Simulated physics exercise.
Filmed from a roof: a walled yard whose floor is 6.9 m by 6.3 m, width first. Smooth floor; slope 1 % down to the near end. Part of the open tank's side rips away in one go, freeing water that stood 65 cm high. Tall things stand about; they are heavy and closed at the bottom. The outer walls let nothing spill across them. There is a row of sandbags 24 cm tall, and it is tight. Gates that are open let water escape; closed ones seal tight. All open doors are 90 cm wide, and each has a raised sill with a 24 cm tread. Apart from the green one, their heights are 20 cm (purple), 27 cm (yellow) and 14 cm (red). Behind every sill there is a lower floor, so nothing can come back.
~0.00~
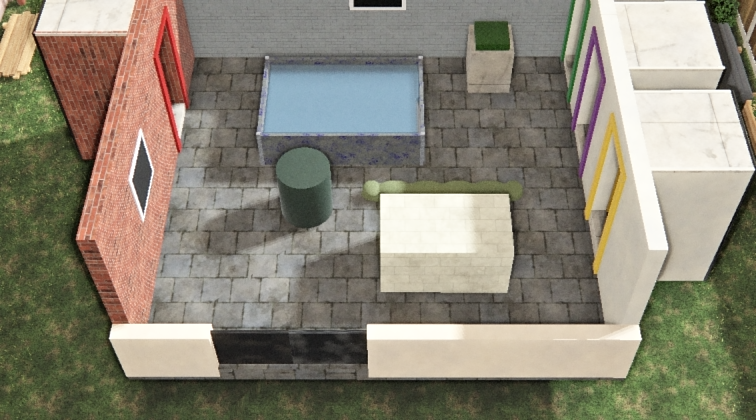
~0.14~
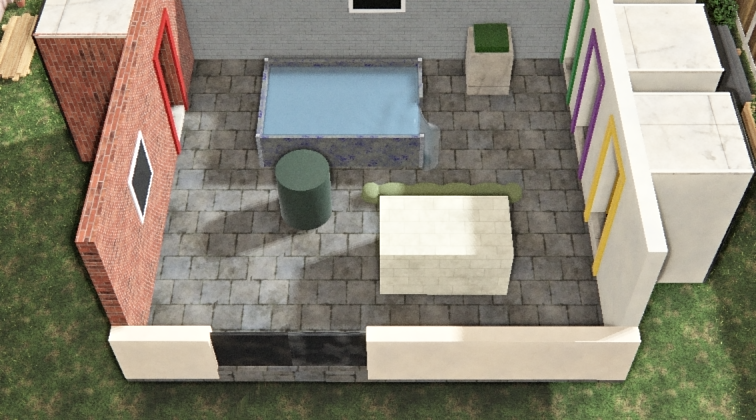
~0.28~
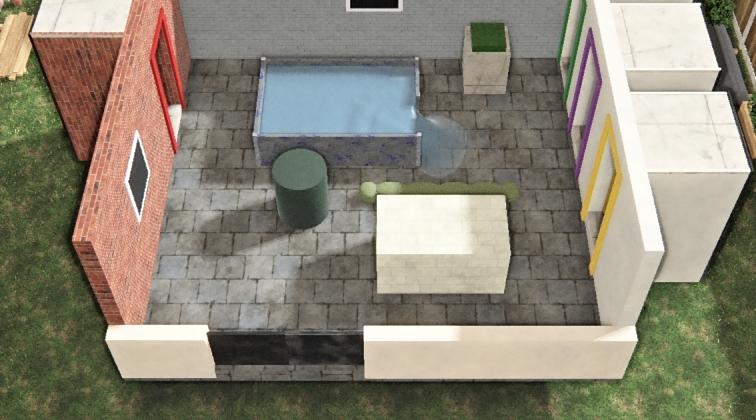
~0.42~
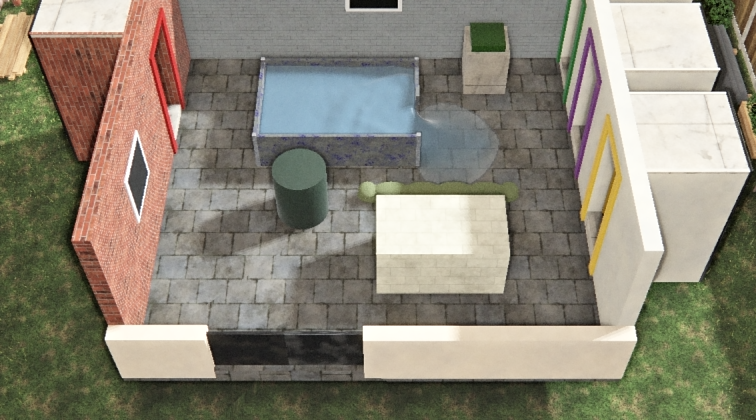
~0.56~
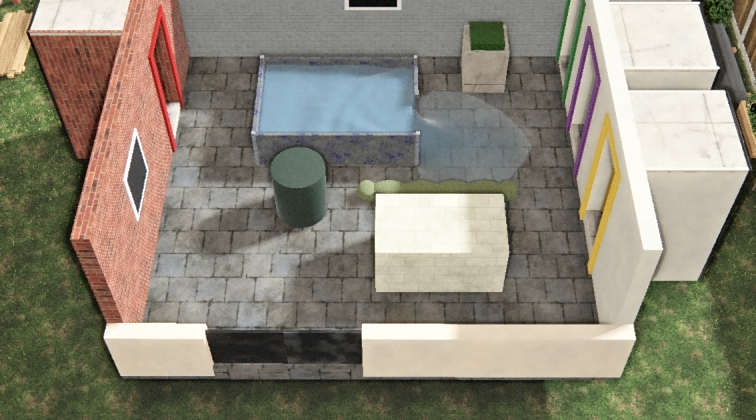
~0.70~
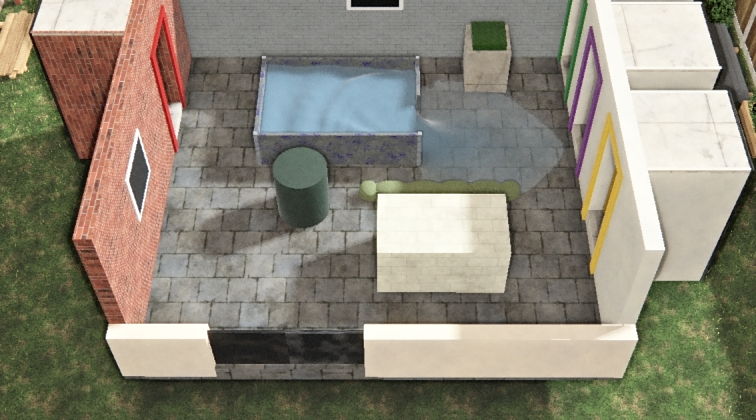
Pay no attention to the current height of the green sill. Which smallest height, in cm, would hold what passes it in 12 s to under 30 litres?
It would have to be roughly 18 cm high.
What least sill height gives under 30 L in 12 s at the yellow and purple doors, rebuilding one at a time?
About 6.5 cm at yellow and about 29 cm at purple.
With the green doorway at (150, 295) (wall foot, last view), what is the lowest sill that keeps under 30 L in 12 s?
Around 7.5 cm would do it.
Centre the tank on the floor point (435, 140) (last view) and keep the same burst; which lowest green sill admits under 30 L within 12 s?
It should be around 15 cm high.
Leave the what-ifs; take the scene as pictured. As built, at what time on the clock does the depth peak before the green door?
Roughly at 3.6 s.
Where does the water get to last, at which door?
The red door.
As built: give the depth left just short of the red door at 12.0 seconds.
Lab note: Depth approx. 6.0 cm.
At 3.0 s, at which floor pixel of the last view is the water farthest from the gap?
Around pixel (603, 355).
After 1.4 s water covers 20 % of the floor, deepest (38 cm) near (576, 175); 11 cm at the green door, 0 litres in over its 17 cm sill.
After 3.0 s water covers 35 % of the floor, deepest (38 cm) near (574, 167); 22 cm at the green door, 9 litres in over its 17 cm sill.
After 12.0 s water covers 90 % of the floor, deepest (14 cm) near (591, 355); 10 cm at the green door, 41 litres in over its 17 cm sill.
At the green door as built, the water arrived by 1.3 s and peaked near 24 cm at 3.6 s.
With a sill of 15 cm, 66 litres would have come in within the 12 s; with 20 cm, 18 litres. So under 30 litres takes about 18 cm.
